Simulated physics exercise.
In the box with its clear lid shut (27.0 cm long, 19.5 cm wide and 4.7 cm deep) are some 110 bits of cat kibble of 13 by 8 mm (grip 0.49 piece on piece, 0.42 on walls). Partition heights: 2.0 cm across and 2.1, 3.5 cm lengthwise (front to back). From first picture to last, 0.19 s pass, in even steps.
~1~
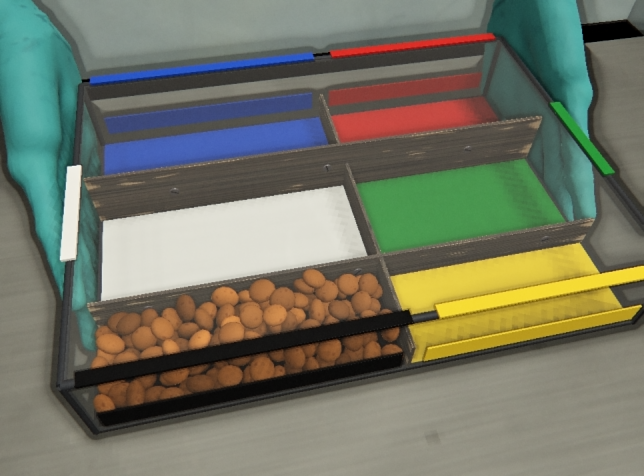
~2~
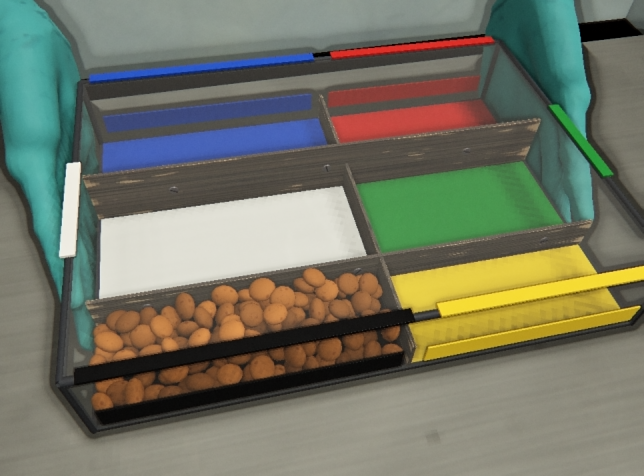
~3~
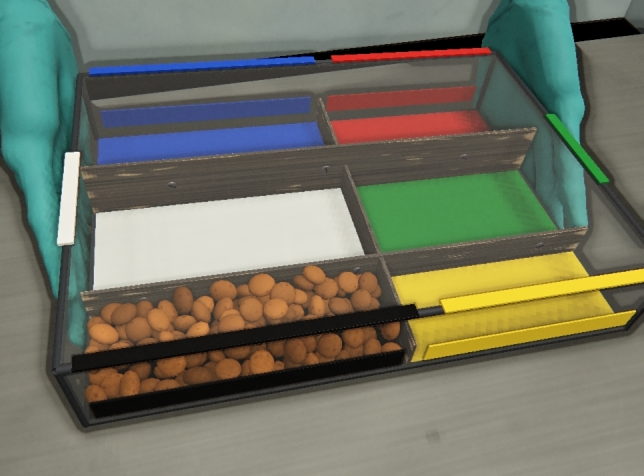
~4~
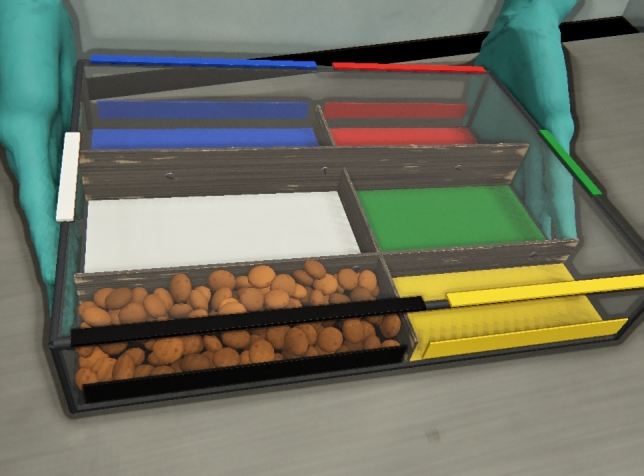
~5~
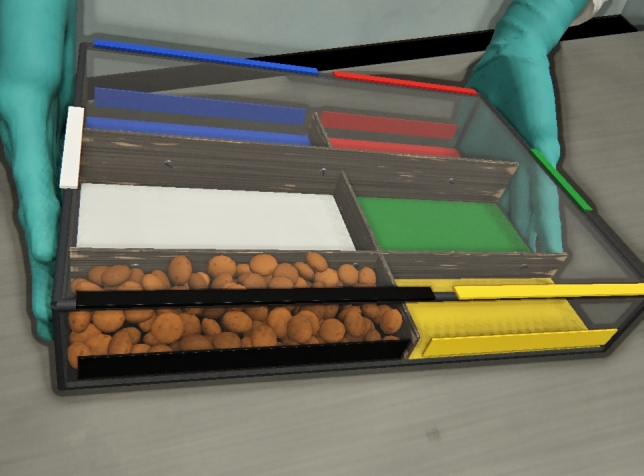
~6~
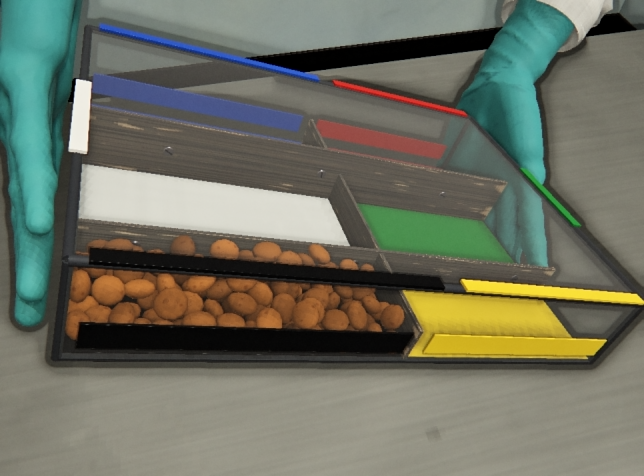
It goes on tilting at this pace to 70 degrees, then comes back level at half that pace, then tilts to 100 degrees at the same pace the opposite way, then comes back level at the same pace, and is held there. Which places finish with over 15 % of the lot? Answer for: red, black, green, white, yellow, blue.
Red under, black over, green under, white under, yellow under, blue under.
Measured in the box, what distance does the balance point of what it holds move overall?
About 3.5 cm.
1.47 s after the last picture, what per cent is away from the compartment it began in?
Some 55 per cent.
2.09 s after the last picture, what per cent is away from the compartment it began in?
Roughly 10 per cent.
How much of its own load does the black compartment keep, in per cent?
About 90 per cent.
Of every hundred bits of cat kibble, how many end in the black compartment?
Some 85 per cent.
Then, 0.80 s after the last picture, tilt 31 degrees; black 45 %, green 35 %, yellow 15 %; middle of all pieces near (428, 268).
Then, 1.47 s after the last picture, tilt 39 degrees; black 45 %, green 35 %, yellow 15 %; middle of all pieces near (437, 238).
Then, 2.09 s after the last picture, tilt 70 degrees; black 90 %, green 5 %, white 5 %, yellow 5 %; middle of all pieces near (306, 358).
Then, 2.68 s after the last picture, tilt 0 degrees; black 85 %, green 5 %, white 5 %, yellow 5 %; middle of all pieces near (169, 341).
In the end, red 0 %, black 85 %, green 5 %, white 5 %, yellow 5 %, blue 0 %.
